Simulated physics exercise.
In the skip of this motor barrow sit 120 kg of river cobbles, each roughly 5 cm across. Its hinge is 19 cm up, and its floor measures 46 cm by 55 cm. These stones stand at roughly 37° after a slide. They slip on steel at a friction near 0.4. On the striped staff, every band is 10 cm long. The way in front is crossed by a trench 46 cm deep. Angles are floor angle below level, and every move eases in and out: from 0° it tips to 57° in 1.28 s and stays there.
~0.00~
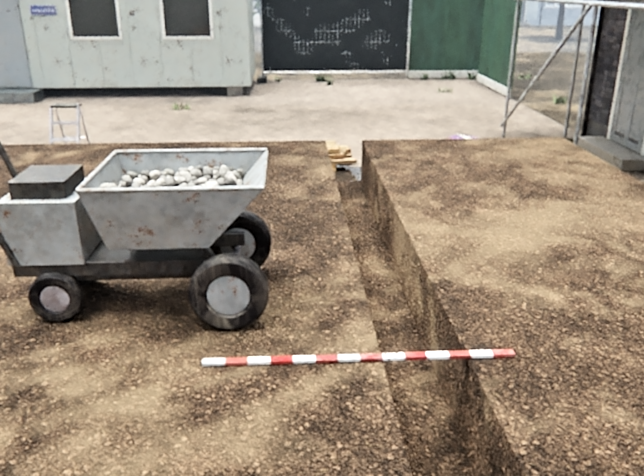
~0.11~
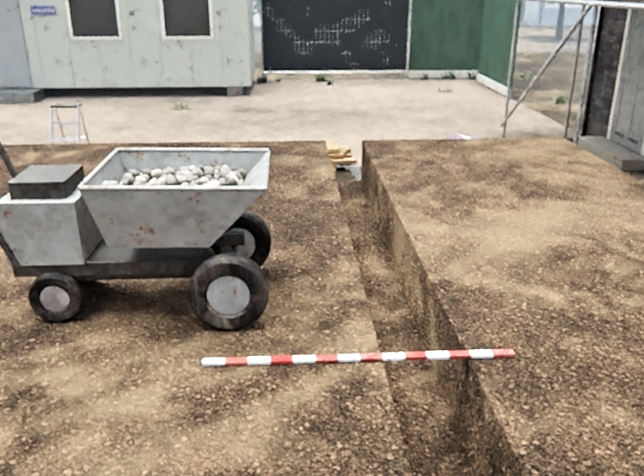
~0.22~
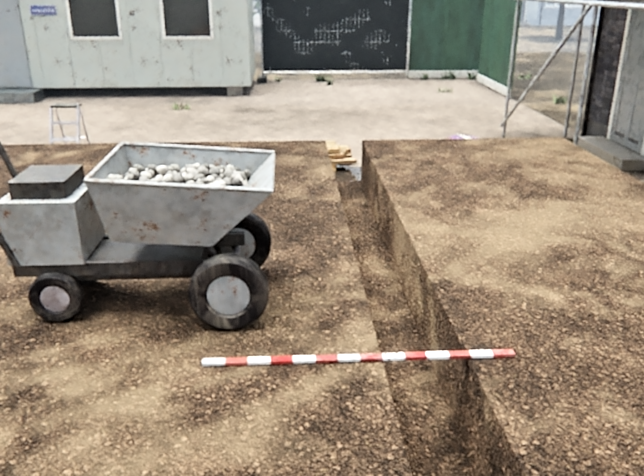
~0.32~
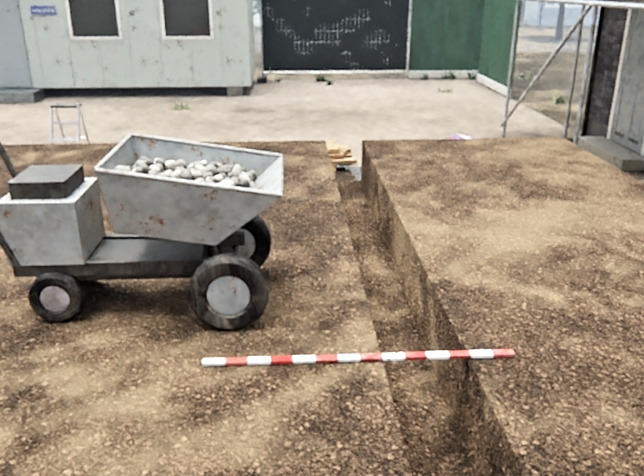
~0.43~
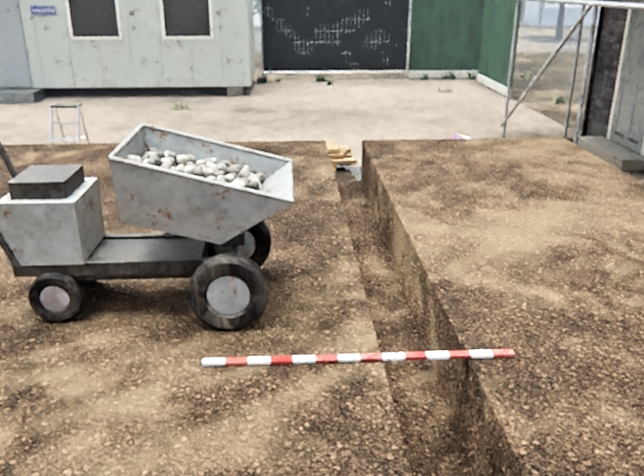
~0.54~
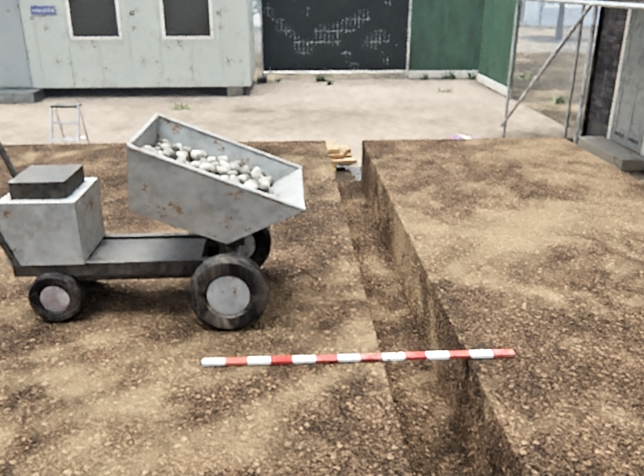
The clip shows a grey motor barrow loaded with pale cobbles standing still beside a trench and a red-and-white staff, as its skip gradually tilts, the left end rising and the right lip moving rightward and down.
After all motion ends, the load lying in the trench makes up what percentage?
It makes up about 59 per cent.
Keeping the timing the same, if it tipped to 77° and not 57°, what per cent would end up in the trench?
Around 90 per cent would finish in the trench.
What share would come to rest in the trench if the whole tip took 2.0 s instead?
Near 60 per cent.
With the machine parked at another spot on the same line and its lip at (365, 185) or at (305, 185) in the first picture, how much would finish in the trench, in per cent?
Near 30 per cent from the first place, 70 from the second.
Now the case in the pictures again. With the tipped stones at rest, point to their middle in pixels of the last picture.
About (394, 358).
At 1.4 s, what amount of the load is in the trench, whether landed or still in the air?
Something like 5 in a hundred.
After 1.0 s the floor is at 48°; 100 % in the skip; the foremost stones are at (310, 216).
After 1.4 s the floor is at 57°; 86 % in the skip, 8 % short of the trench, 6 % in the trench; the foremost stones are at (398, 320).
After 1.7 s the floor is at 57°; 59 % in the skip, 10 % short of the trench, 32 % in the trench; the foremost stones are at (433, 371).
After 3.7 s the floor is at 57°; 27 % in the skip, 14 % short of the trench, 59 % in the trench; the foremost stones are at (430, 359).
